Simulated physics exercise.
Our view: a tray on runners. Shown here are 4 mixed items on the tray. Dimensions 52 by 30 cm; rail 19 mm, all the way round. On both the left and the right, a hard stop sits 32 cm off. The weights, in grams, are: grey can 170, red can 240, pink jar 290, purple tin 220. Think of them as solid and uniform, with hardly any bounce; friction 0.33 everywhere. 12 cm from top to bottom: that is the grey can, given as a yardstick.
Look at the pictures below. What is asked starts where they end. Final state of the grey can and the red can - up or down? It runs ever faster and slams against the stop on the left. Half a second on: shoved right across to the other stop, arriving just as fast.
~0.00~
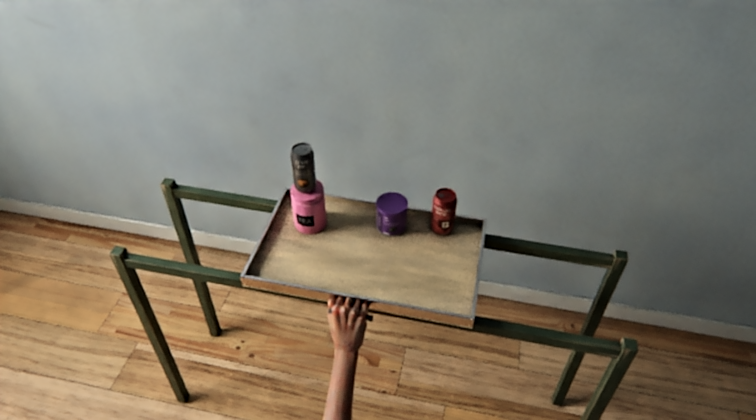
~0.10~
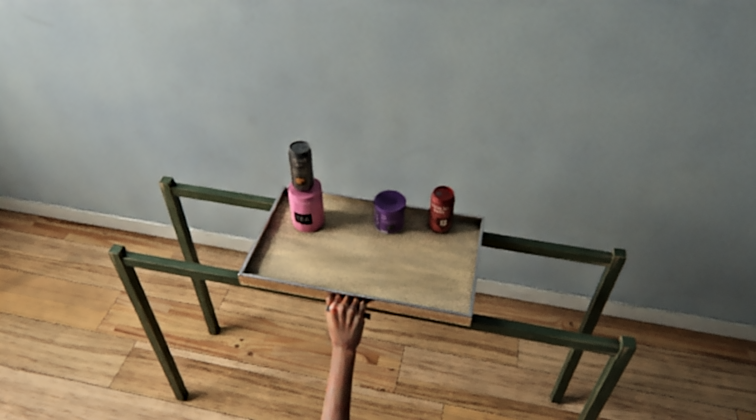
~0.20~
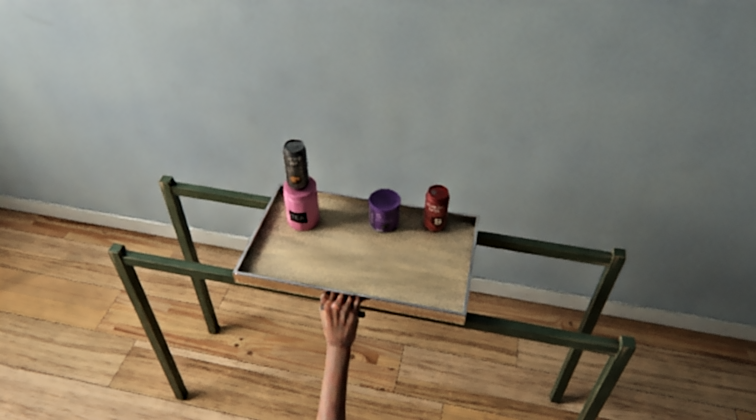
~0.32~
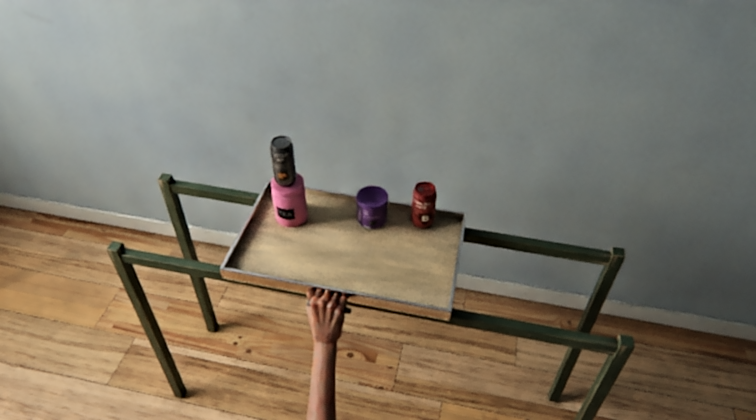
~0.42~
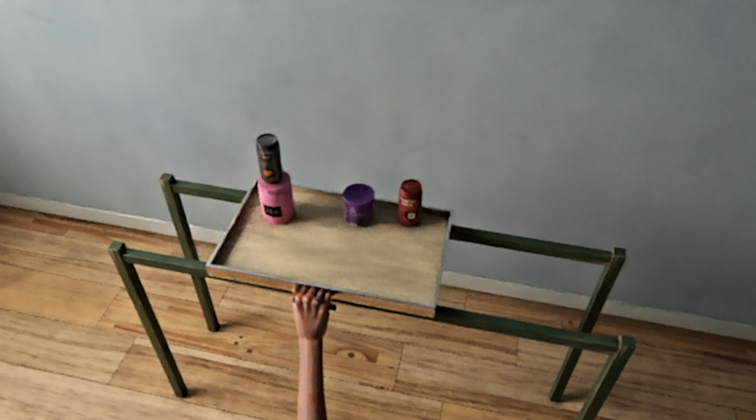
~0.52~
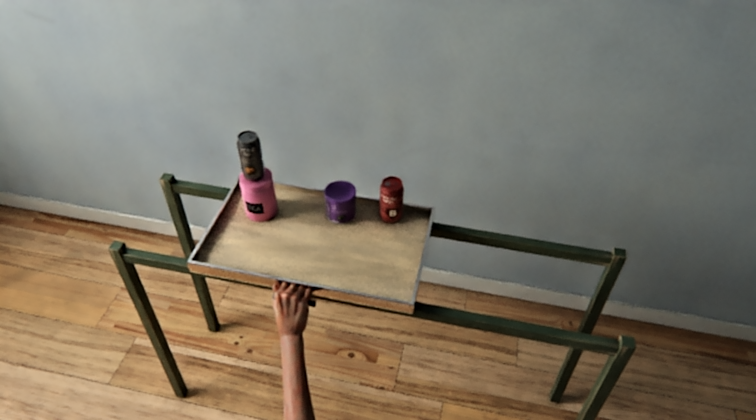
The grey can is capsized; the red can is not knocked over.
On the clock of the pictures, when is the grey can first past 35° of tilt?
I'd say around the 1.1 s mark.
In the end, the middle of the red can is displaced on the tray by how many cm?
It ends up around 0 cm from its start.
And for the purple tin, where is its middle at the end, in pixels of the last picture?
In the last picture it sits around (521, 233).
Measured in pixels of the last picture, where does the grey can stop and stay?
Roughly (182, 336).
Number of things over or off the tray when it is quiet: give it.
The count is 1.
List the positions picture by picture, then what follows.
In the first picture, tray midway; grey can (304, 169); red can (444, 212).
In the second picture, tray midway; pink jar (307, 204); purple tin (390, 213).
In the third picture, tray moved 1 cm left; pink jar (302, 203); purple tin (385, 211).
In the fourth picture, tray moved 4 cm left; pink jar (290, 199); purple tin (372, 208).
In the fifth picture, tray moved 8 cm left; pink jar (277, 197); purple tin (359, 205).
In the sixth picture, tray moved 13 cm left; grey can (251, 157); red can (392, 200).
After 0.92 s, tray moved 32 cm left; grey can leaning 8° near (148, 140); red can slid 7 cm near (291, 184); pink jar leaning 5°.
After 1.42 s, tray moved 32 cm left; grey can now off the tray; red can slid 9 cm near (284, 183); purple tin slid 9 cm.
After 2.32 s, tray moved 4 cm left; red can slid 9 cm near (389, 200); purple tin slid 9 cm; pink jar slid 5 cm.
After 2.92 s, tray moved 32 cm right; red can slid 4 cm near (558, 227); purple tin slid 4 cm.
At rest (3.4 s), off the tray and tipped over, grey can; the other 3 in place, give or take 5 cm. In the last view, grey can near (182, 336), red can near (576, 230).
